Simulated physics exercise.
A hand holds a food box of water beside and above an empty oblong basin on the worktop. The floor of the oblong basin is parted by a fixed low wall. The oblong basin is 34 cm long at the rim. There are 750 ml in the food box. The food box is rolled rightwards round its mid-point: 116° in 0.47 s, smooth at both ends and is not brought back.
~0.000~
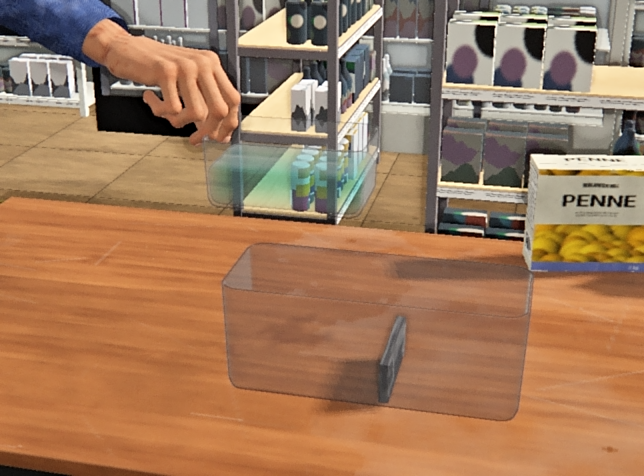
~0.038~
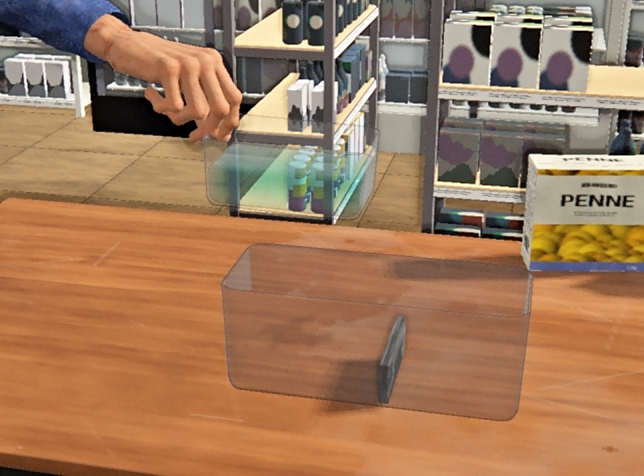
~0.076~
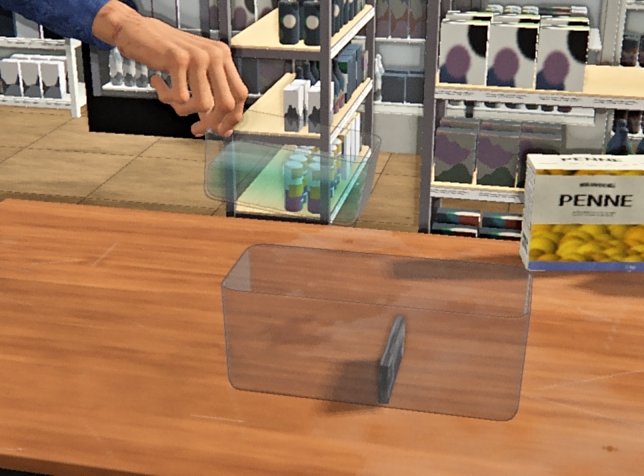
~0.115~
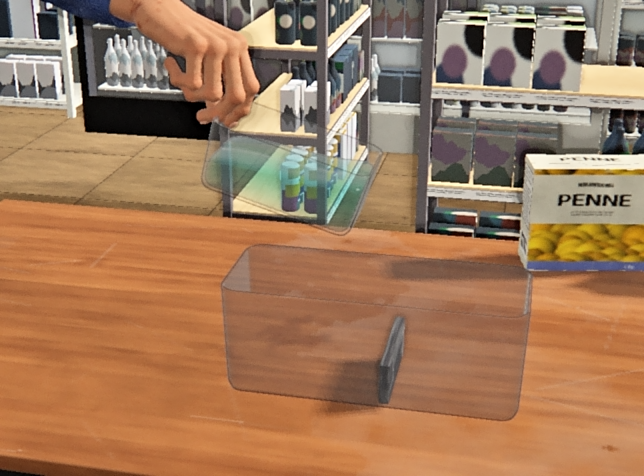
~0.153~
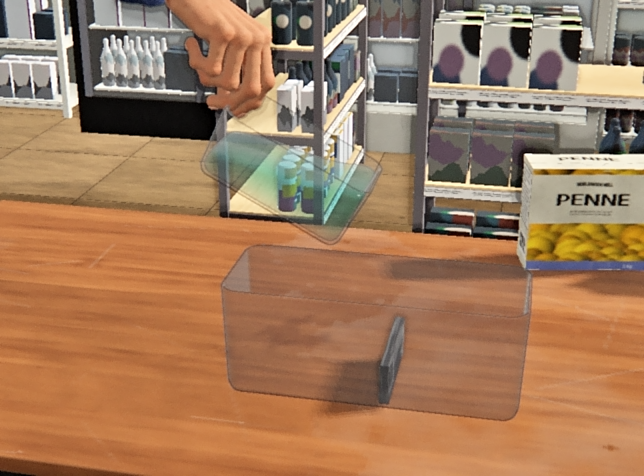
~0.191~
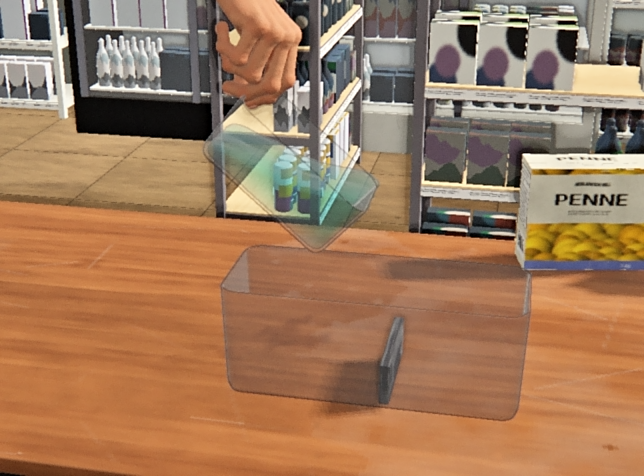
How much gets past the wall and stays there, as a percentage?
About 38 per cent.
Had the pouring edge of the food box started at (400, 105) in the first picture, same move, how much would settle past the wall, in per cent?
In that case some 65 per cent.
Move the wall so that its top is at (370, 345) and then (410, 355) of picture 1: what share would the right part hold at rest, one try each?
First 55, then 25 per cent.
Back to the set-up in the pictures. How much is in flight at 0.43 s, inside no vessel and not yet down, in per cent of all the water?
About 18 per cent.
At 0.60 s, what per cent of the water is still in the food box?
About 3 per cent.
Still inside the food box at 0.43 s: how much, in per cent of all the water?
Some 12 per cent.
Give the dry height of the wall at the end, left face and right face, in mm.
Left about 30 mm, right about 34 mm.
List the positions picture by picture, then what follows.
It leans 0°; its right rim is at (372, 140); the water meets the walls at (221, 154) and (370, 165); the oblong basin's rim runs from (236, 265) to (531, 294); the wall's top is at (393, 341), in the first picture.
It leans 2°; its right rim is at (372, 143); the water meets the walls at (221, 154) and (370, 167), in the second picture.
It leans 7°; its right rim is at (374, 152); the water meets the walls at (220, 151) and (370, 170), in the third picture.
It leans 16°; its right rim is at (376, 165); the water meets the walls at (220, 147) and (371, 174), in the fourth picture.
It leans 28°; its right rim is at (375, 182); the water meets the walls at (219, 142) and (373, 179), in the fifth picture.
It leans 41°; its right rim is at (370, 200); the water meets the walls at (218, 133) and (364, 182); 2 per cent is over the edge, in the sixth picture.
Then, 0.43 s in, the tilt is 113° and 13 per cent is still to pour, 43 is left of the wall and 27 right of it.
Then, 0.60 s in, the tilt is 116° and 3 per cent is still to pour, 52 is left of the wall and 36 right of it.
Then, 0.77 s in, the tilt is 116° and 0 per cent is still to pour, 58 is left of the wall and 37 right of it.
Then, 0.97 s in, the tilt is 116° and 0 per cent is still to pour, 59 is left of the wall and 38 right of it.
Finally, 59 per cent lies left of the wall, 38 right of it and 4 outside.
